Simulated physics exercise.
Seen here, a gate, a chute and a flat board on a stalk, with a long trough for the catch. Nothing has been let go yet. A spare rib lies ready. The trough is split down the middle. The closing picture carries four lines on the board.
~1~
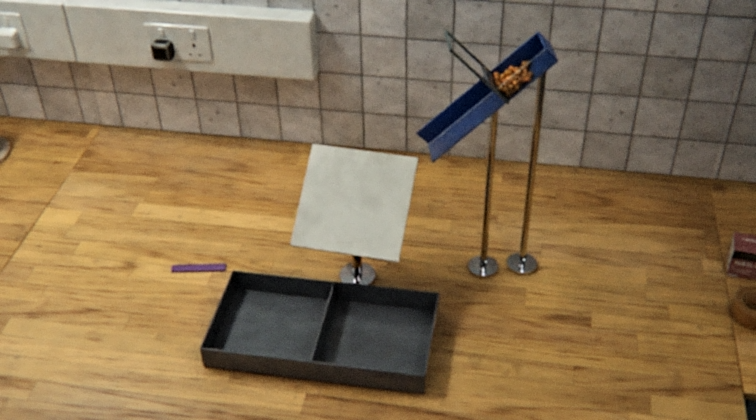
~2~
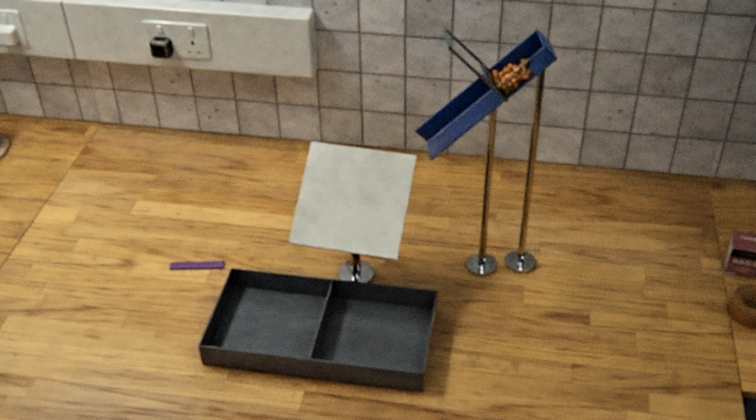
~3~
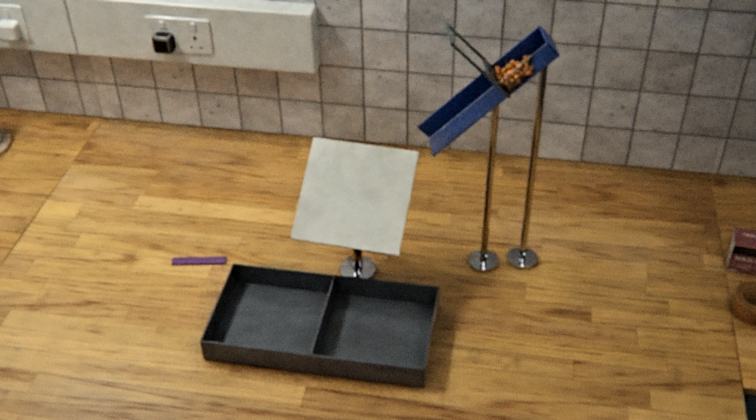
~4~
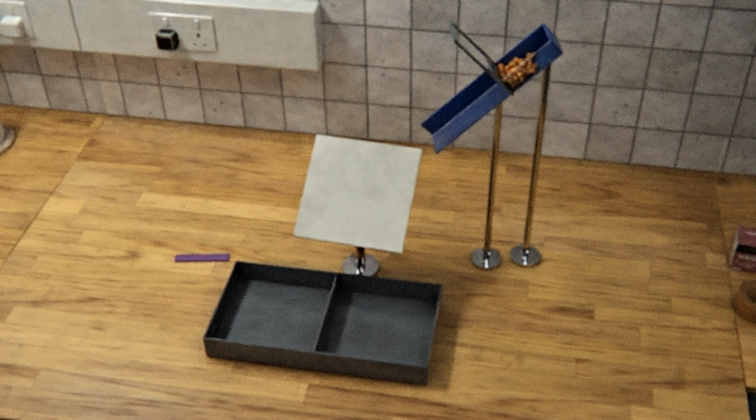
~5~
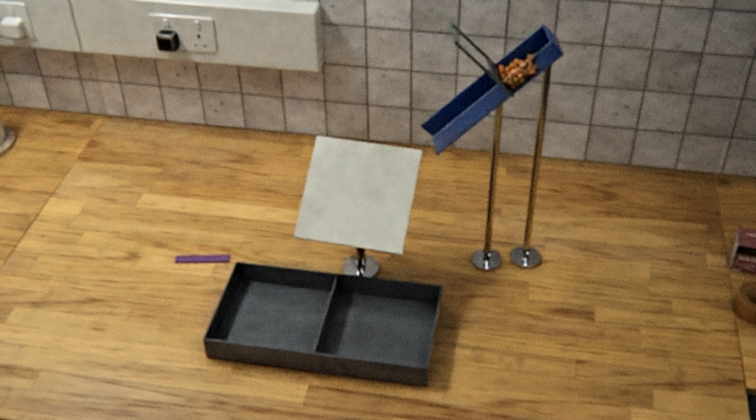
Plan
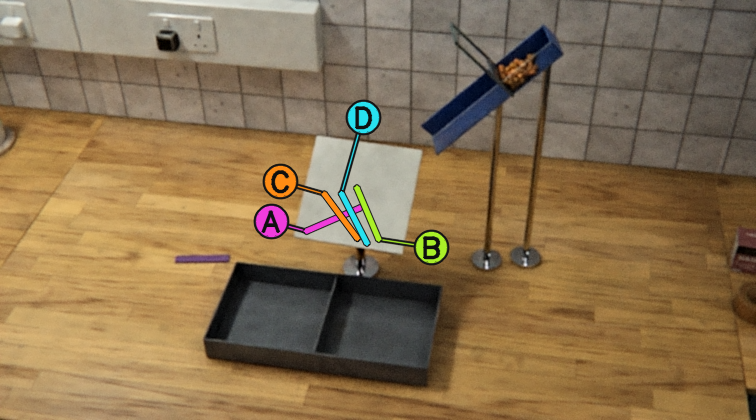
On a wooden worktop, a blue chute holding small orange-brown pieces behind a thin gate stood on two metal poles, near a tilted pale board and a divided dark tray; nothing moved beyond slight view shifts.
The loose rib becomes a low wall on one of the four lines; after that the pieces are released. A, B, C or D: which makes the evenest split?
A beats the others.
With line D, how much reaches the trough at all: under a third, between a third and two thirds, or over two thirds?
Over two thirds.
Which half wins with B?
Right.
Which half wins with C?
The right half.
On the marked copy, line A from (360, 207) to (306, 231); line B from (356, 187) to (378, 239); line C from (324, 193) to (357, 238); line D from (341, 193) to (366, 243).
With A, of what is caught, close to two thirds in the left half, close to a third in the right.
With B, of what is caught, a small share in the left half, all but a few in the right.
With C, of what is caught, a small share in the left half, all but a few in the right.
With D, of what is caught, a small share in the left half, all but a few in the right.
